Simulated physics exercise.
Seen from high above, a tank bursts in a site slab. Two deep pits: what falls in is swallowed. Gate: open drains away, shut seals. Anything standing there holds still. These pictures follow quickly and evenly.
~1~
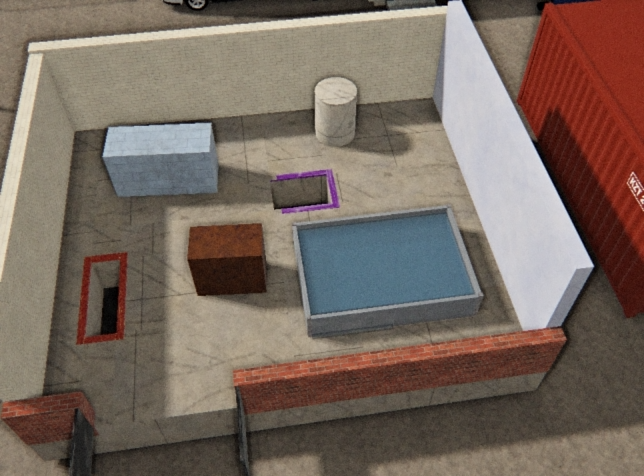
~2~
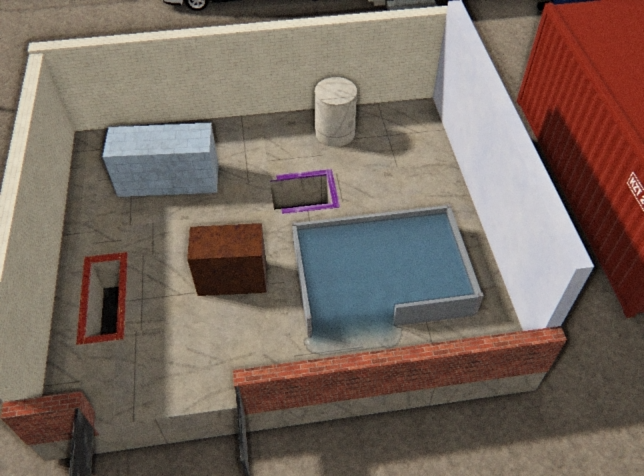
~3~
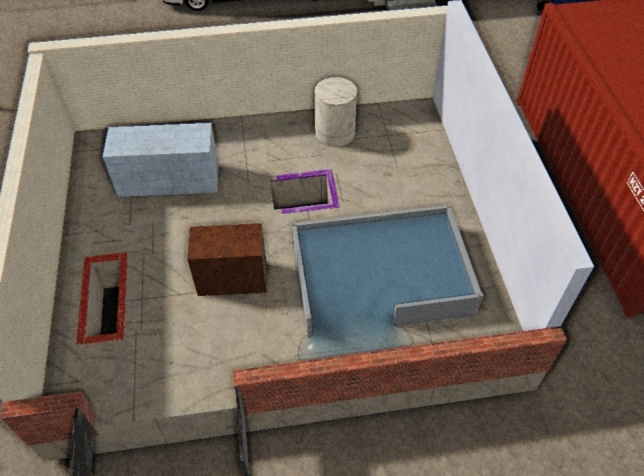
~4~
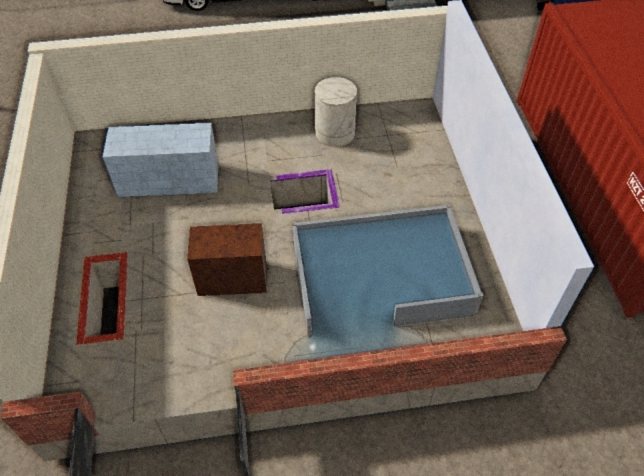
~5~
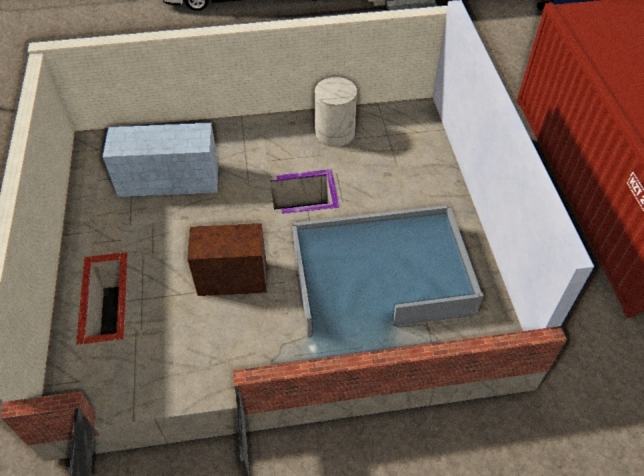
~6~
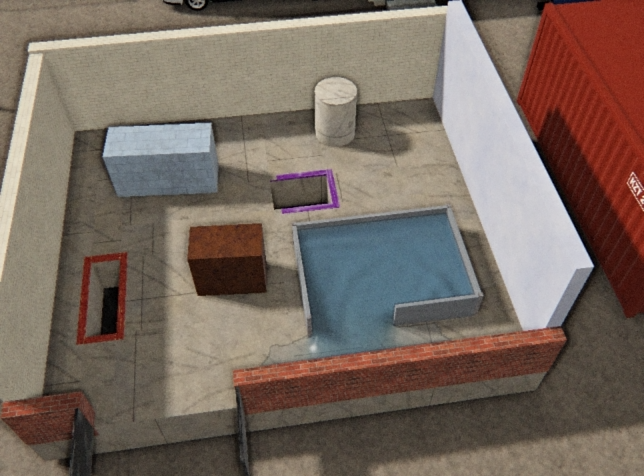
In a walled concrete yard seen from above, part of the near wall of a water-filled tank vanished, and water poured out through the gap, spreading a little way behind the low brick wall.
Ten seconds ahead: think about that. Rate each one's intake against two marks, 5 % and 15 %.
Ratings: Gate - between the two marks; red pit - above the 15 % mark; purple pit - below the 5 % mark.
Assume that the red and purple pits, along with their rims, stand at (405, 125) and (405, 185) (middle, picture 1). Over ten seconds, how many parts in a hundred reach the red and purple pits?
Split: Red 10 %, purple 6 %.
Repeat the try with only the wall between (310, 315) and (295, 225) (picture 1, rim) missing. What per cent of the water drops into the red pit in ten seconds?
In per cent: Red 25.
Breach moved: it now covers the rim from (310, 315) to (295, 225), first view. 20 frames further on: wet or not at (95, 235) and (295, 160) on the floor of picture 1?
Result, point by point: Inundated; unwetted.
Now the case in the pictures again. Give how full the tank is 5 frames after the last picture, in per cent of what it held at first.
That comes to about 74 per cent.
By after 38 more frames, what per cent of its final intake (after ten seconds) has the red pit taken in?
I'd put it at about 65 per cent.
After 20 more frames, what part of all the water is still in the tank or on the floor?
That comes to around 94 in a hundred.
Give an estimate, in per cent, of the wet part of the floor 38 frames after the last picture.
55 %.
A moment on, water covers 10 % of the floor; the gate 0 %, the red pit 0 %, the purple pit 0 %.
Next, water covers 25 % of the floor; the gate 0 %, the red pit 0 %, the purple pit 0 %.
Then, water covers 35 % of the floor; the gate 2 %, the red pit 4 %, the purple pit 0 %.
Later, water covers 55 % of the floor; the gate 4 %, the red pit 12 %, the purple pit 0 %.
In the end, water covers 75 % of the floor; the gate 7 %, the red pit 19 %, the purple pit 1 %.
